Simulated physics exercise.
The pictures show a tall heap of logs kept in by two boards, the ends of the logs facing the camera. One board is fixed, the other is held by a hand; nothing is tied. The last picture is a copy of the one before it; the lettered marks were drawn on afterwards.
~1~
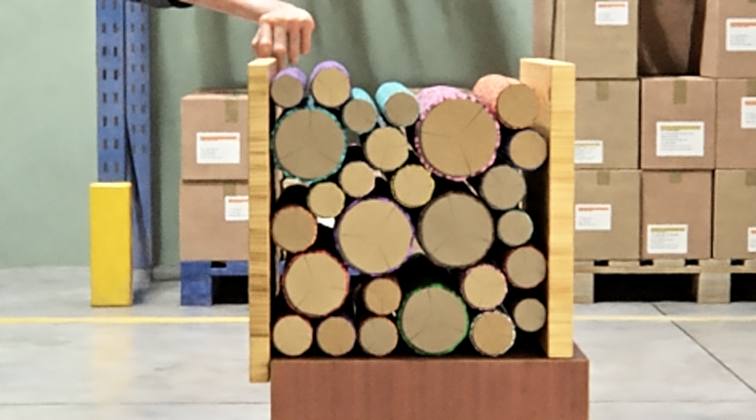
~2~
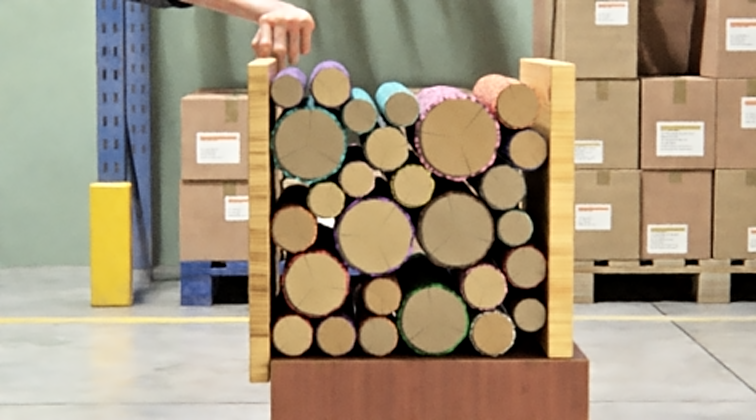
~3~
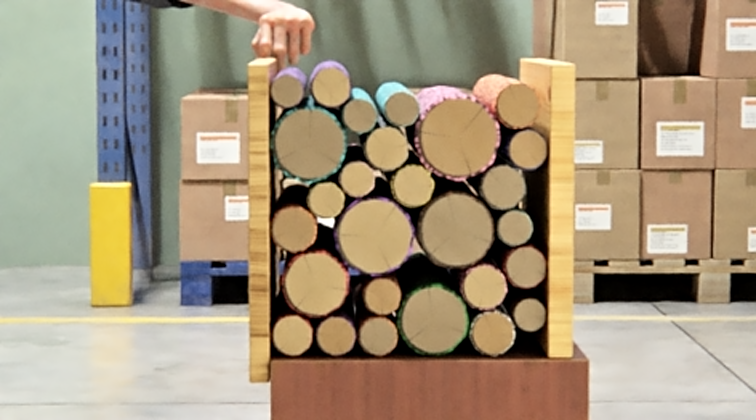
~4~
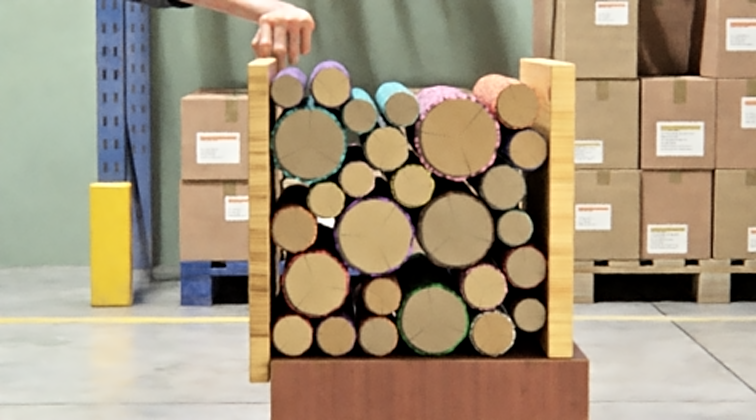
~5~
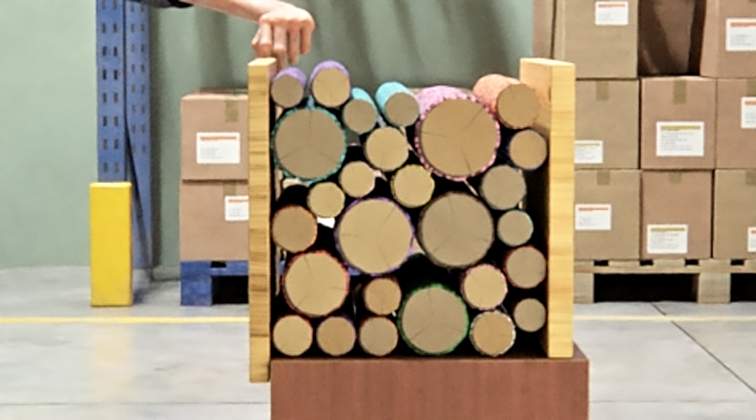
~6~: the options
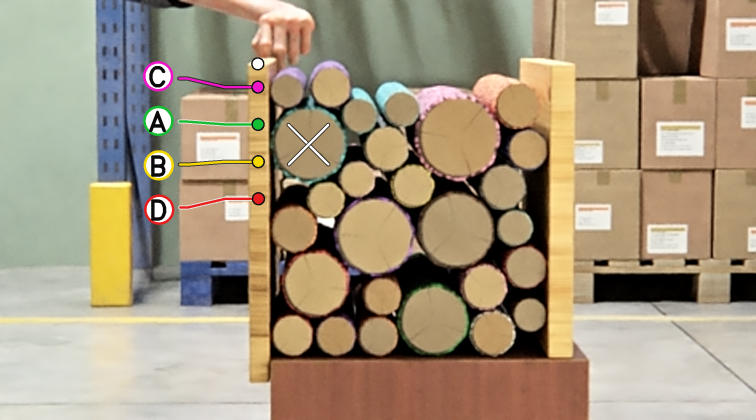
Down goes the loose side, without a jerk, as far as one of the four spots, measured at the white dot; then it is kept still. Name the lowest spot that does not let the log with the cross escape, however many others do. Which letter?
The answer is mark D.
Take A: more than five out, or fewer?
Fewer than five.
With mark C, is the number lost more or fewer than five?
It loses fewer than five.
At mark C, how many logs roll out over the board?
It comes to none.
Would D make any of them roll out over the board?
At D: Yes.
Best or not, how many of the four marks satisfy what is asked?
The number is four.
On the copy, A at (258, 125); B at (258, 162); C at (257, 87); D at (258, 199); the cross at (308, 145); the white dot at (257, 64).
On D. First, top of the board (269, 128).
Then, top of the board (269, 198).
Finally, top of the board (269, 198), one out over the board, the crossed one still inside.
By contrast, A keeps the crossed one inside; B keeps the crossed one inside; C keeps the crossed one inside.
